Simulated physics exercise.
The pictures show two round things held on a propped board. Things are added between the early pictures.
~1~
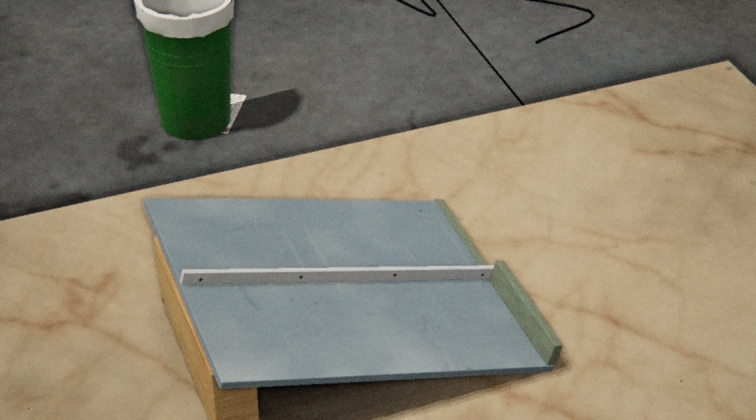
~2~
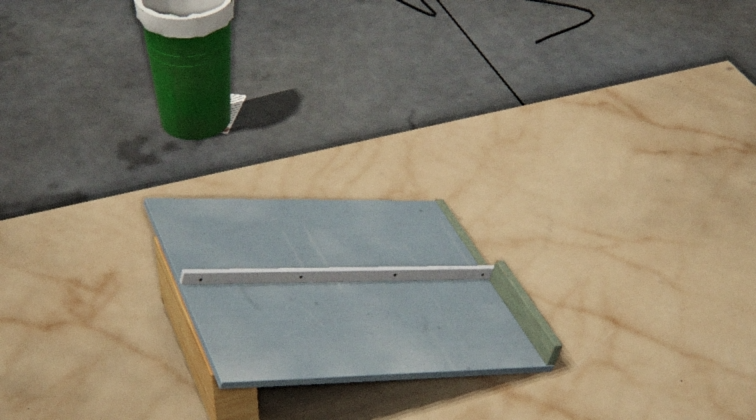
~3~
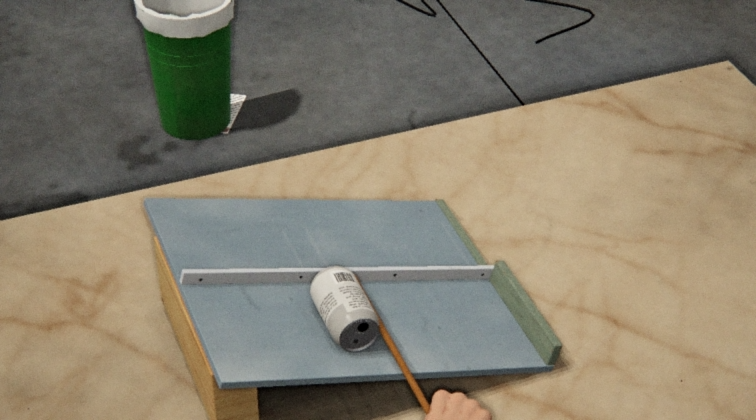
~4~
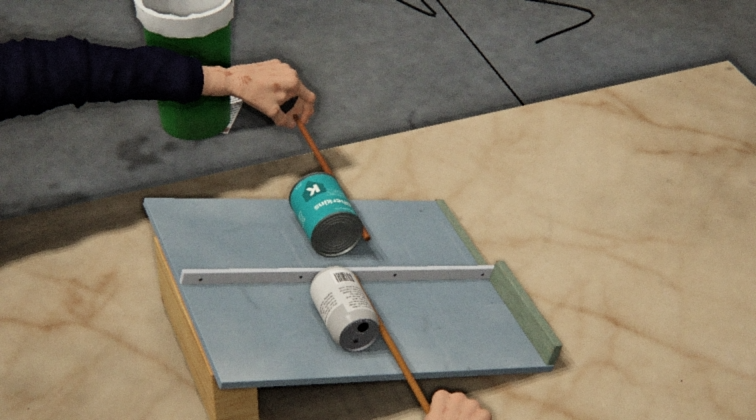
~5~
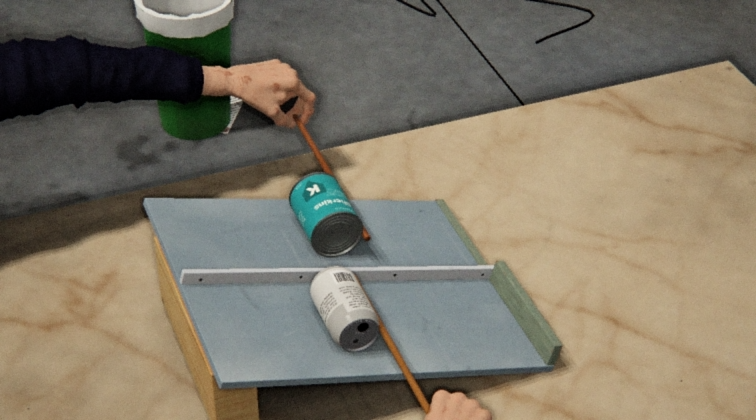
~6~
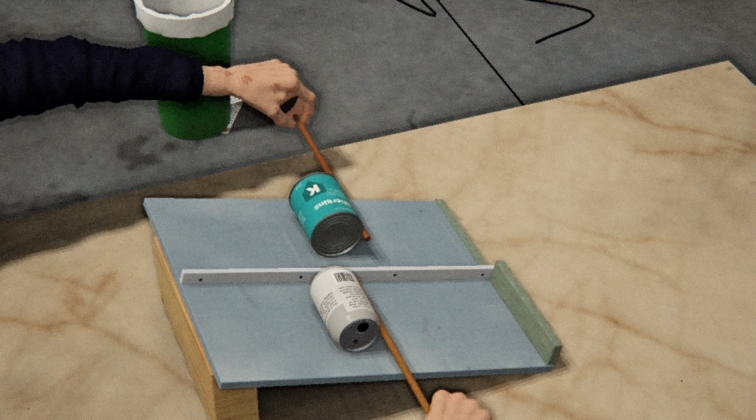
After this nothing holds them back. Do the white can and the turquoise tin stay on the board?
Outcome: The white can stops on the board; the turquoise tin rolls off the board.
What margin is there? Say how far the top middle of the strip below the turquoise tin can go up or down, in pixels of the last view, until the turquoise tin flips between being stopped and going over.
A shift of 12 pixels, going up.
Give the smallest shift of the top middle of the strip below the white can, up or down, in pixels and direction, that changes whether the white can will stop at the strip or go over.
About 8 pixels down.
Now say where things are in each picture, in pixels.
The first picture shows board (348, 273).
The second picture shows board (348, 273).
The third picture shows white can (344, 308); board (348, 273).
The fourth picture shows held back by the sticks; turquoise tin (326, 214); board (348, 273).
The fifth picture shows held back by the sticks; white can (344, 308); board (348, 273).
The sixth picture shows held back by the sticks; white can (344, 308); turquoise tin (326, 214); board (348, 273).
Then, 0.68 s after the last picture, white can rolling on the board near (497, 304); turquoise tin off the board near (529, 209).
By the end, the white can gets caught, near (503, 304); the turquoise tin runs past the strip.
